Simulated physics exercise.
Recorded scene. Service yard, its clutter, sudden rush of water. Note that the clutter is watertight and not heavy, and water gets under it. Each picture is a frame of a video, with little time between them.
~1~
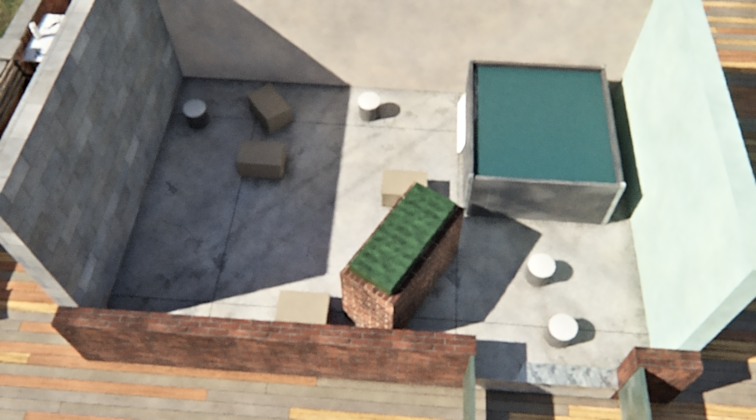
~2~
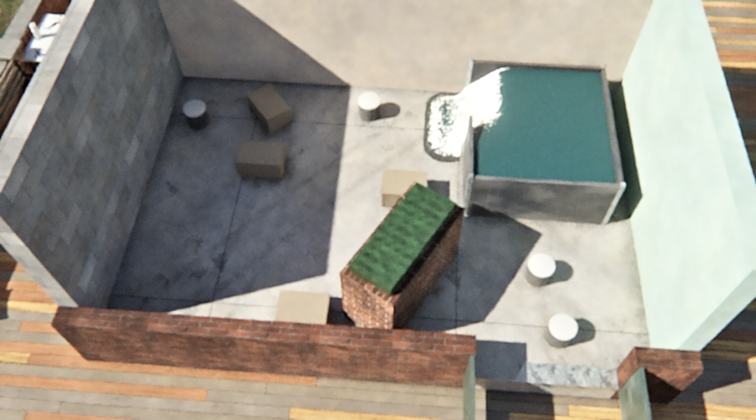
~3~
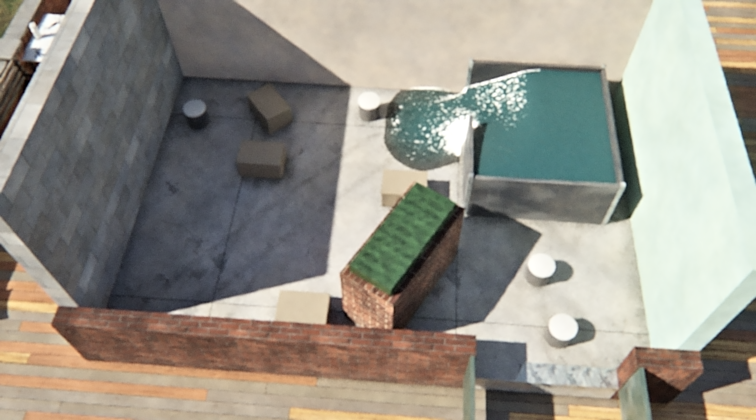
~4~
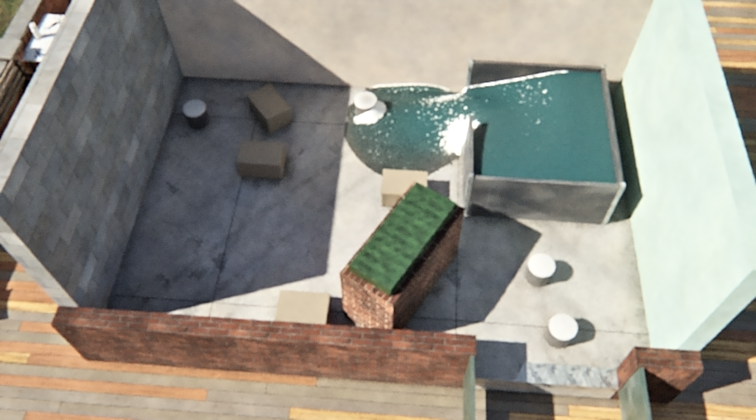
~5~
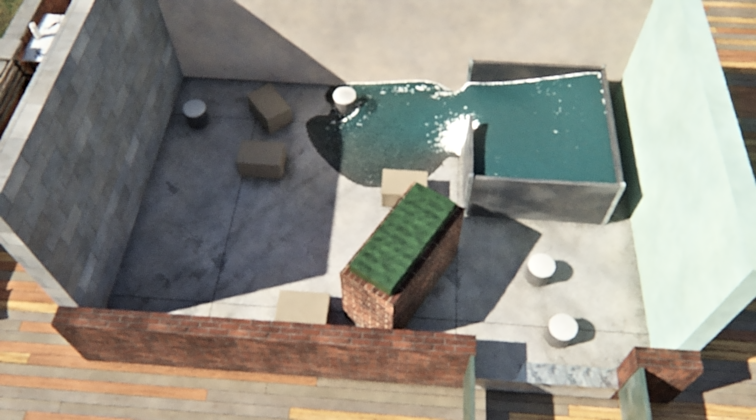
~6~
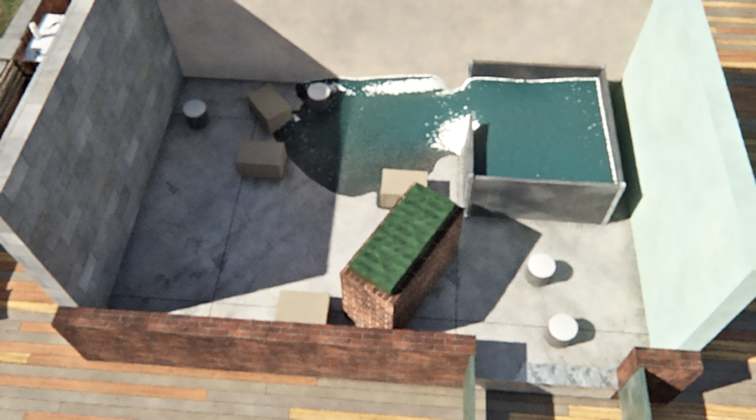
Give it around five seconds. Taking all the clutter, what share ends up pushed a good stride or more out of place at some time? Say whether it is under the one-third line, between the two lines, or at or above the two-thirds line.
Mid band.
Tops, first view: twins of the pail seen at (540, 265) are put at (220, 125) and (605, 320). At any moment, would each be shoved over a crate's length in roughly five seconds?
Item by item: Driven off; remains in place.
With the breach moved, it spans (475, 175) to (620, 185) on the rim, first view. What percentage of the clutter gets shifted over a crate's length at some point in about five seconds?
That works out to some 20 %.
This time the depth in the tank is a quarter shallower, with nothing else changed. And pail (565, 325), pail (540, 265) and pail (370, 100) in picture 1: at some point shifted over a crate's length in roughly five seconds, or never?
Going through them in turn, I'd say never got there, then never got there, then got there.
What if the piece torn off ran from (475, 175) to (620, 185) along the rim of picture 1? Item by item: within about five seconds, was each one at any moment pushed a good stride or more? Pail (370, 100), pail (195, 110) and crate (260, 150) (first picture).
First stays short of it, second stays short of it, third stays short of it.
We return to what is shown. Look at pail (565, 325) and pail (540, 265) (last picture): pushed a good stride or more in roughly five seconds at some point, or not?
One by one, first never cleared it, second never cleared it.
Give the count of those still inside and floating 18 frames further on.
Counting them up gives 4.
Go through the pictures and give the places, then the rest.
In the first picture, a pail at (369, 100) rests on the ground; a pail at (542, 265) rests on the ground; 0 of 8 have shifted.
In the second picture, a pail at (369, 100), on the bottom; a pail at (542, 265), on the bottom; 0 of 8 have shifted.
In the third picture, a pail at (369, 100) rests on the ground; a pail at (542, 265), on the bottom; 0 of 8 have shifted.
In the fourth picture, a pail at (365, 100), on the bottom, close to its start; a pail at (542, 265) rests on the ground; 1 of 8 have shifted.
In the fifth picture, a pail at (344, 95), on the bottom, a stride from its start; a pail at (542, 265) rests on the ground; 1 of 8 have shifted.
In the sixth picture, a pail at (318, 91), on the bottom, a stride from its start; a pail at (542, 265) rests on the ground; 1 of 8 have shifted.
A moment on, 1 of 8 are well off their spots; 1 afloat.
Next, 3 of 8 are well off their spots; 3 afloat.
Later, 4 of 8 are well off their spots; 4 afloat.
In the end, 5 of 8 are well off their spots, and 5 have been at some point; 4 afloat.
